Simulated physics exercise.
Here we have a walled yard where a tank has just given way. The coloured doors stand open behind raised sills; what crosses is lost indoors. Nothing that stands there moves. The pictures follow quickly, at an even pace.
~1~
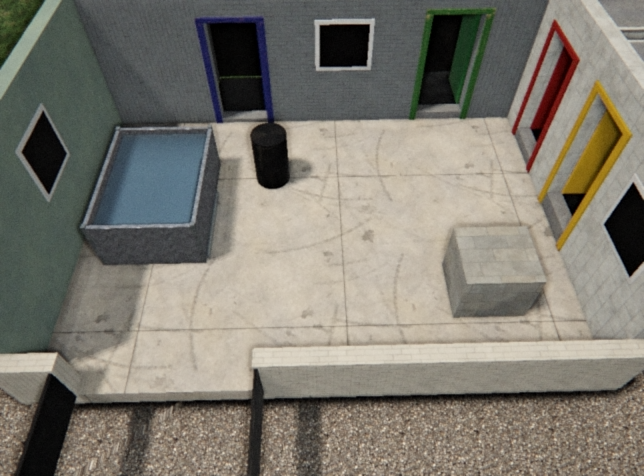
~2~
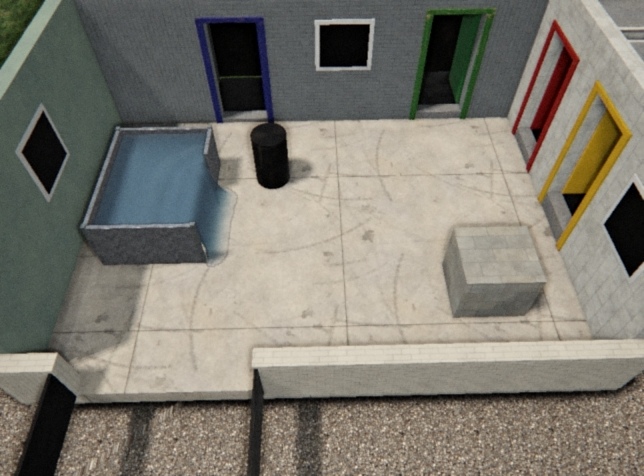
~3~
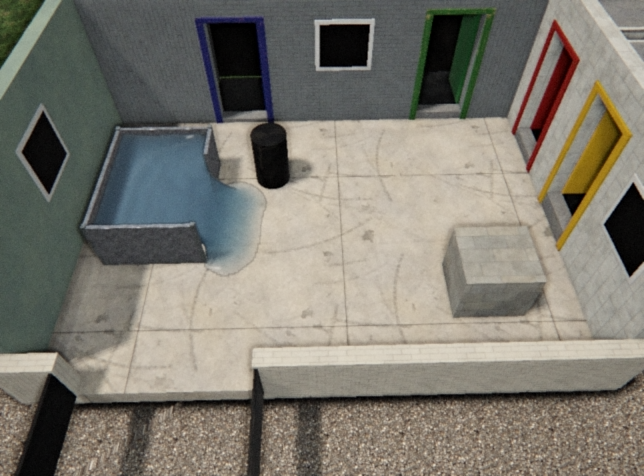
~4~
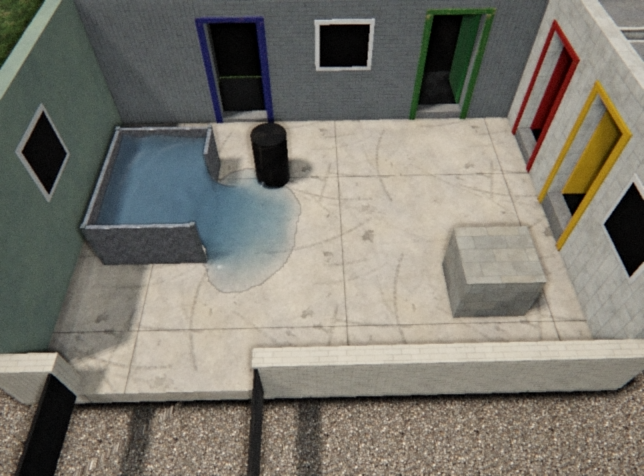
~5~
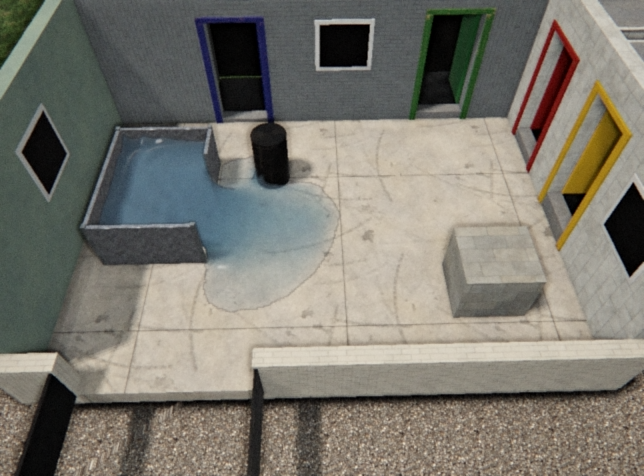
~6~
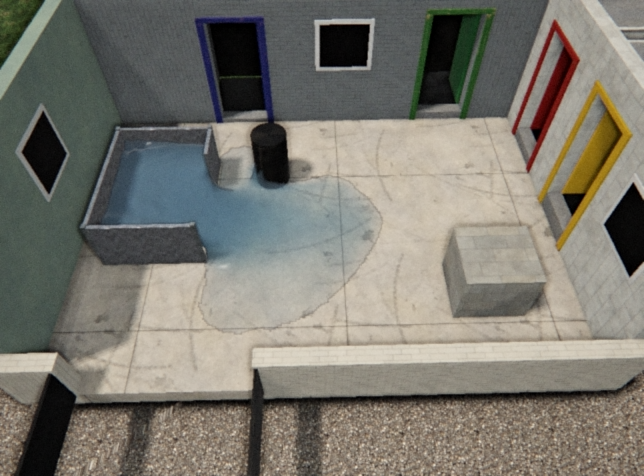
At first, still water fills a raised grey tank on the left of a walled yard with coloured doorways. Then water pours through a gap in the tank's right side and spreads rightward across the pale floor, passing the black barrel and widening into a broad, rounded pool short of the grey block.
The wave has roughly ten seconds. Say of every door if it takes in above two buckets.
In the end: The green door holds within the limit; the blue door holds within the limit; the red door holds within the limit; the yellow door holds within the limit.
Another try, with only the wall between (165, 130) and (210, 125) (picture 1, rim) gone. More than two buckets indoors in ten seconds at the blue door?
In short: Blue door passes that mark.
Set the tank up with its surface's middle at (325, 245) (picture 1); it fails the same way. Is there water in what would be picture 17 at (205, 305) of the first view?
At that place: Not flooded.
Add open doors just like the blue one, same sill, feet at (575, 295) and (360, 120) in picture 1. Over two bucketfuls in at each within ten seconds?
As listed: Goes over, takes less.
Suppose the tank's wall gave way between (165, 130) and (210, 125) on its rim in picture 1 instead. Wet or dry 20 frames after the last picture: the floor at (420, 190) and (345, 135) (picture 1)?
In that order: Flooded, awash.
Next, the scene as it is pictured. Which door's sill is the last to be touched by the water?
That is the one in green.
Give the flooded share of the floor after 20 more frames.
I make it 65 per cent.
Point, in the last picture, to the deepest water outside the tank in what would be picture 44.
Close to (501, 118).
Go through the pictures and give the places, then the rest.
In the first picture, still water in the water tank at (154, 177).
In the second picture, the front is at (210, 264), out from the gap at (205, 211).
In the third picture, water pours out at (205, 213) and has run to (251, 188).
In the fourth picture, the front is at (294, 203), out from the gap at (206, 215).
In the fifth picture, the front is at (333, 210), out from the gap at (206, 215).
In the sixth picture, the front is at (375, 214), out from the gap at (206, 215).
A moment on, water covers 50 % of the floor; the green door not reached, the blue door wet at the sill, nothing in, the red door not reached, the yellow door wet at the sill, nothing in.
Next, water covers 60 % of the floor; the green door not reached, the blue door wet at the sill, nothing in, the red door wet at the sill, nothing in, the yellow door wet at the sill, nothing in.
Then, water covers 65 % of the floor; the green door wet at the sill, nothing in, the blue door wet at the sill, nothing in, the red door wet at the sill, nothing in, the yellow door wet at the sill, nothing in.
Later, water covers 70 % of the floor; the green door wet at the sill, nothing in, the blue door wet at the sill, nothing in, the red door wet at the sill, nothing in, the yellow door wet at the sill, nothing in.
In the end, water covers 95 % of the floor; the green door wet at the sill, nothing in, the blue door wet at the sill, nothing in, the red door wet at the sill, nothing in, the yellow door wet at the sill, nothing in.
